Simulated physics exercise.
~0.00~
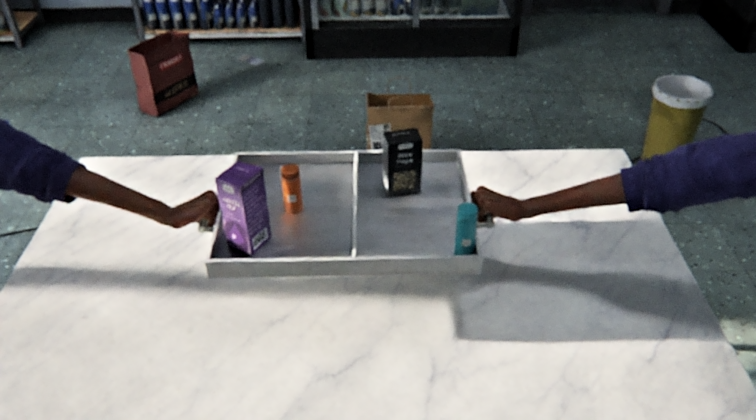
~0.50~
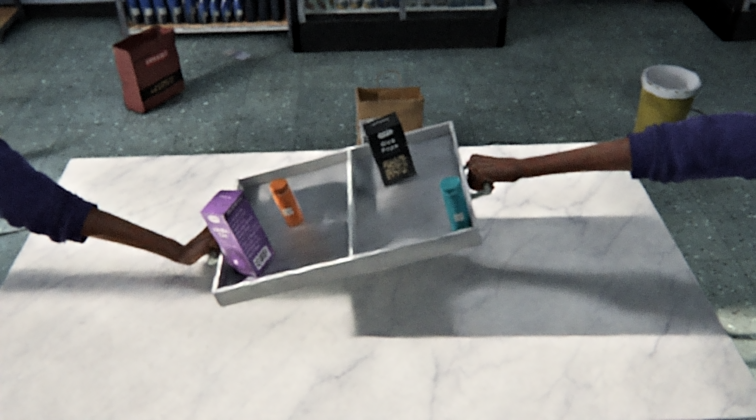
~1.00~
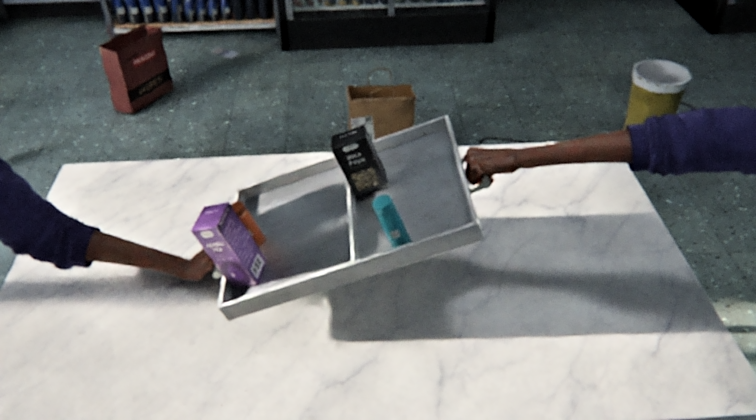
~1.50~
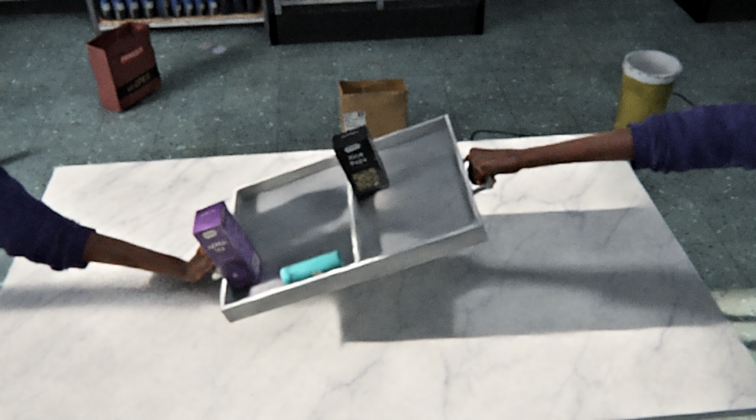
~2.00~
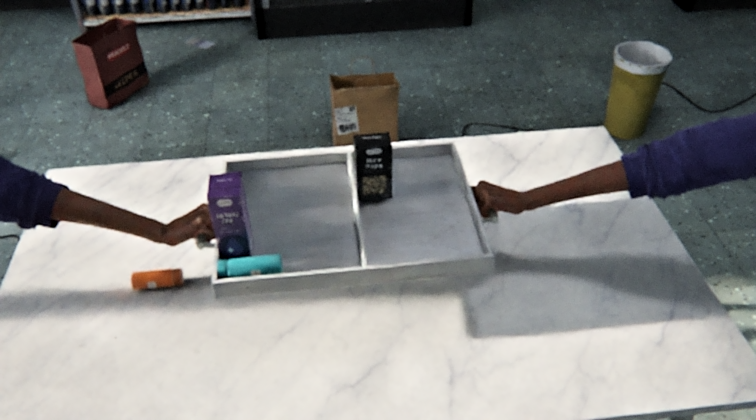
Two hands in purple sleeves hold a grey divided tray over a white marble table, seen from above in what looks like a shop, with paper bags and a yellow bin behind. A purple carton and an orange shaker stand in its left half, a black carton and a turquoise shaker in its right. The tray tips steeply, left side down, and the items lean and slide left. The turquoise shaker crosses the divider and falls onto its side. As the tray levels, the orange shaker lies on the table, the turquoise one lies at the tray's front left, and both cartons stand upright.
